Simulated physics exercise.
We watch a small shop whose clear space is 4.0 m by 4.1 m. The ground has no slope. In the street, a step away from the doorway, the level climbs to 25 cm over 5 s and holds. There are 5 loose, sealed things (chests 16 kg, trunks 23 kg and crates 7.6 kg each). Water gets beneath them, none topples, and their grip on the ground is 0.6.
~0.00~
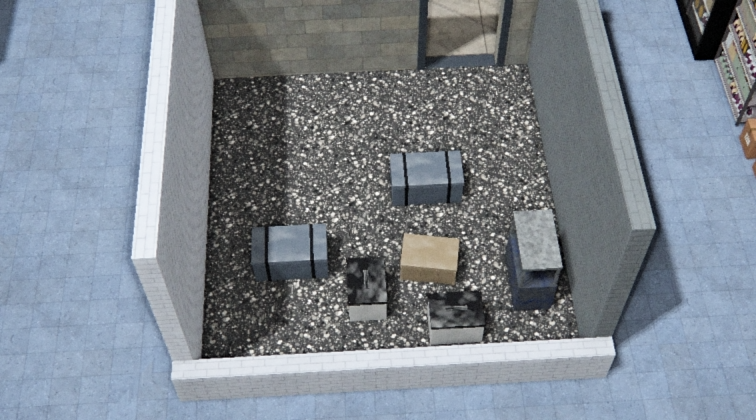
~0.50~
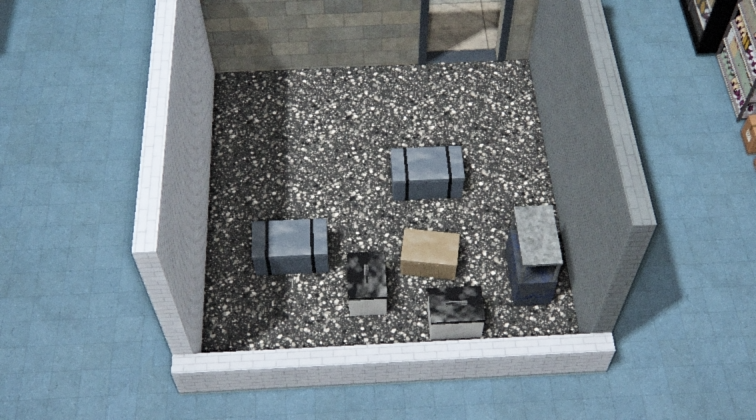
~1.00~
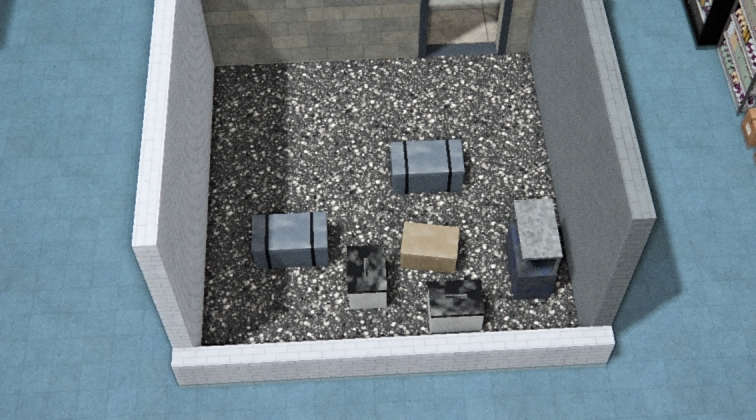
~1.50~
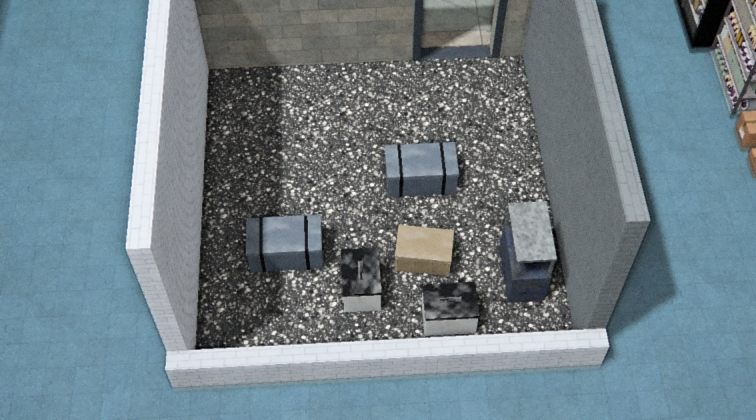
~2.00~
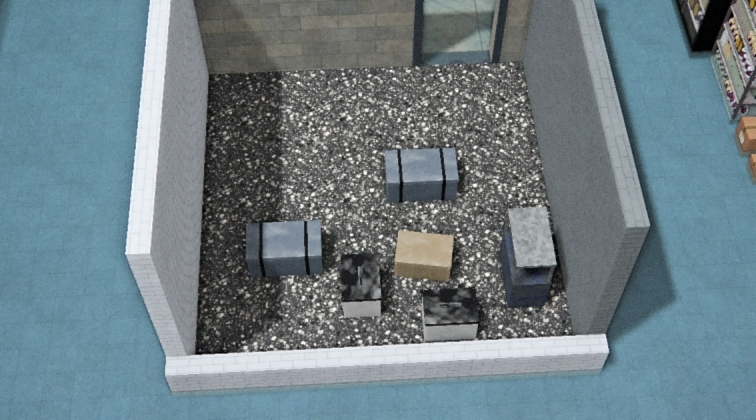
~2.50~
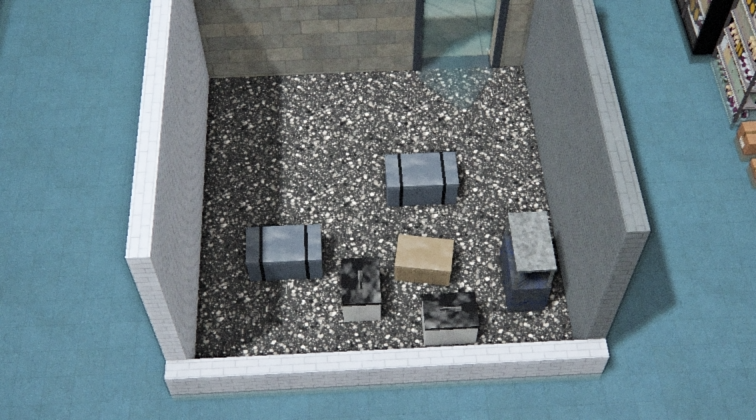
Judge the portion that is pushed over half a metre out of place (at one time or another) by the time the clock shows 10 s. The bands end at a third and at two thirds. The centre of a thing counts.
Share: Two thirds or more.
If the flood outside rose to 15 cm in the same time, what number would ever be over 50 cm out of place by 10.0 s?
Then 0.
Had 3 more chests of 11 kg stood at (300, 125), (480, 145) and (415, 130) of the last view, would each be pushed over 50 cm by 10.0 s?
In that order: Short of it, past it, more.
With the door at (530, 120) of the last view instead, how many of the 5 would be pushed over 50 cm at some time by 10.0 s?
In that case 0 of them.
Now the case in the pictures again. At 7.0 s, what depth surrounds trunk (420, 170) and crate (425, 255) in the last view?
About 6 and 5 cm.
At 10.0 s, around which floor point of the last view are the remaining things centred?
Around (304, 311).
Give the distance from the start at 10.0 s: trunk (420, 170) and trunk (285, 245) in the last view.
In turn: 150 cm, 10 cm.
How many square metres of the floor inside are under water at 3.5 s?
About 2.5 m2.
After 3.5 s 0 of 5 are over 50 cm from their spots; 0 afloat.
After 4.5 s 0 of 5 are over 50 cm from their spots; 0 afloat.
After 7.0 s 1 of 5 are over 50 cm from their spots; 1 afloat.
After 10.0 s 4 of 5 are over 50 cm from their spots, and 4 have been at some point; 4 afloat.
